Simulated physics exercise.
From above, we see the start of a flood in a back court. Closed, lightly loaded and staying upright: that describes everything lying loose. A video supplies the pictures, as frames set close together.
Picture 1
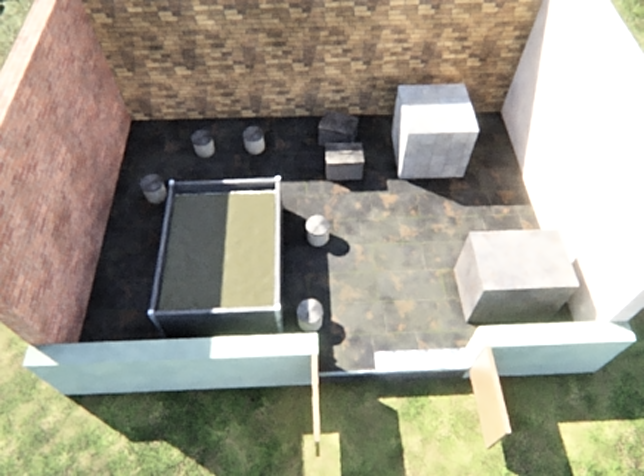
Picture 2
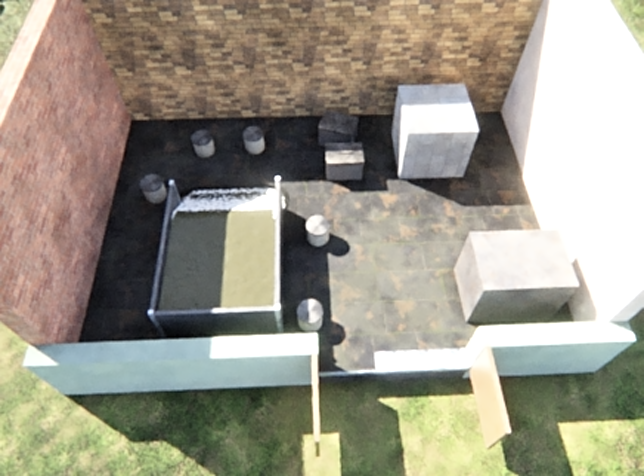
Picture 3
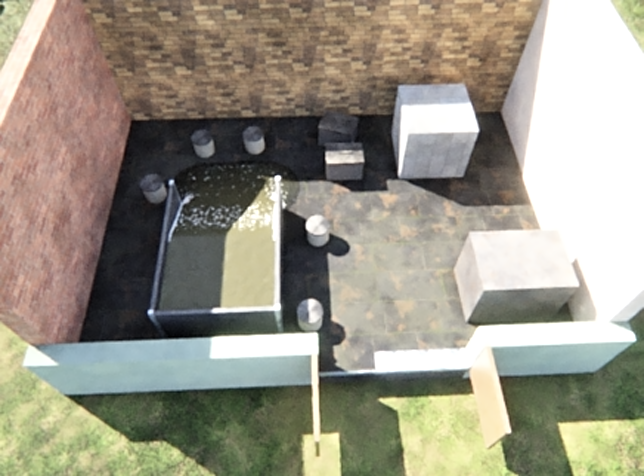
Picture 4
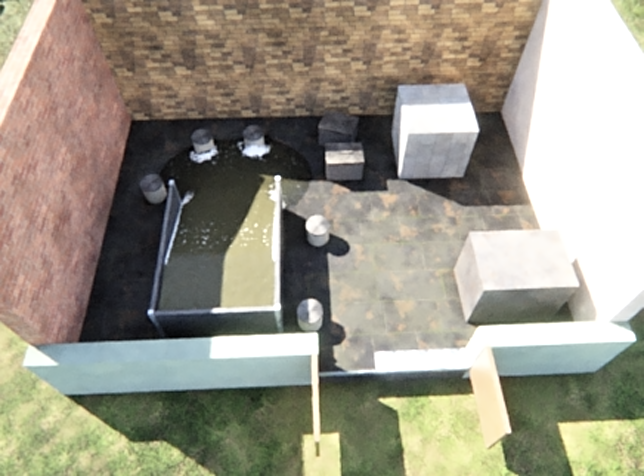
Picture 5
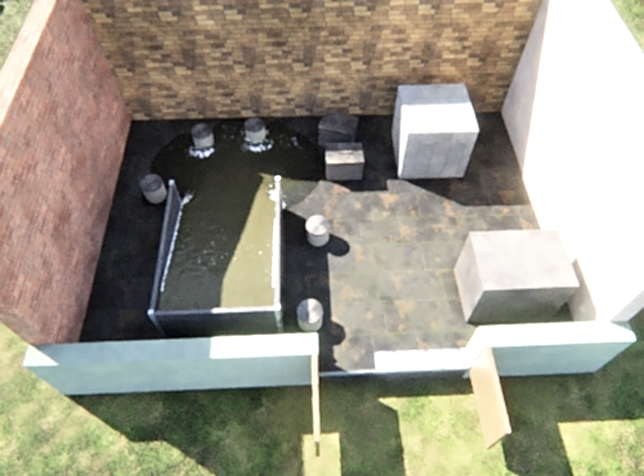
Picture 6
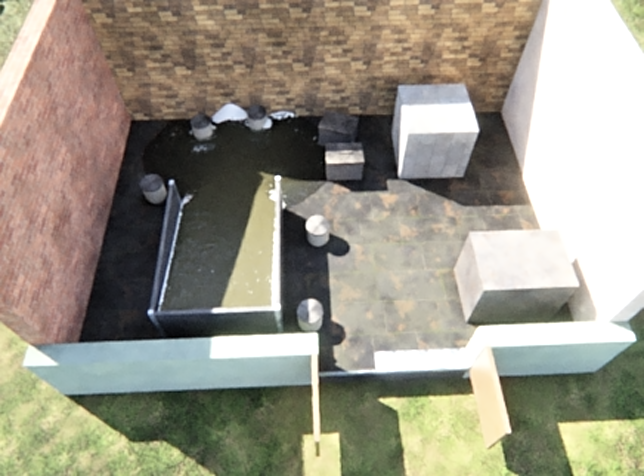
Murky water surges from the far side of a rectangular tank in a walled court, spreading across the dark paving and around two grey pails, nudging them slightly toward the brick back wall, where white foam splashes up.
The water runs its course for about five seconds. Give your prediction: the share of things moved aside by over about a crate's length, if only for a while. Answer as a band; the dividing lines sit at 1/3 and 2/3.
2/3 or more.
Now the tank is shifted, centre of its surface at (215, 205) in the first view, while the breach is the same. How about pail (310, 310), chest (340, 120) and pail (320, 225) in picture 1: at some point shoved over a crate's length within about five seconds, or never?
Results in order: Never that far / made it that far / never that far.
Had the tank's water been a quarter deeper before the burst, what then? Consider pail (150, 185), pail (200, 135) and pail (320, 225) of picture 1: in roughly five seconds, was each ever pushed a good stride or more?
Taking them as listed - the full distance for the first, the full distance for the second, a shorter distance for the third.
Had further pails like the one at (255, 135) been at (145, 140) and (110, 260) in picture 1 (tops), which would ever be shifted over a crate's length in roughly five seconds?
First one cleared the mark, second one cleared the mark.
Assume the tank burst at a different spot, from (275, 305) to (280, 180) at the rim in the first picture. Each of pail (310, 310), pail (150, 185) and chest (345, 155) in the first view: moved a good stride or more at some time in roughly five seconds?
Well, in order they come out as over the mark, below the mark and below the mark.
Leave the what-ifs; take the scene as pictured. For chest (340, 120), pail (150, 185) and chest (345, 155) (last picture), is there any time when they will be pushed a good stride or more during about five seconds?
The first is driven that far, the second driven that far, and the third driven that far.
A moment on, 2 of 7 are well off their spots; 2 afloat.
Next, 3 of 7 are well off their spots; 3 afloat.
Later, 5 of 7 are well off their spots; 1 afloat.
In the end, 5 of 7 are well off their spots, and 5 have been at some point; 3 afloat.
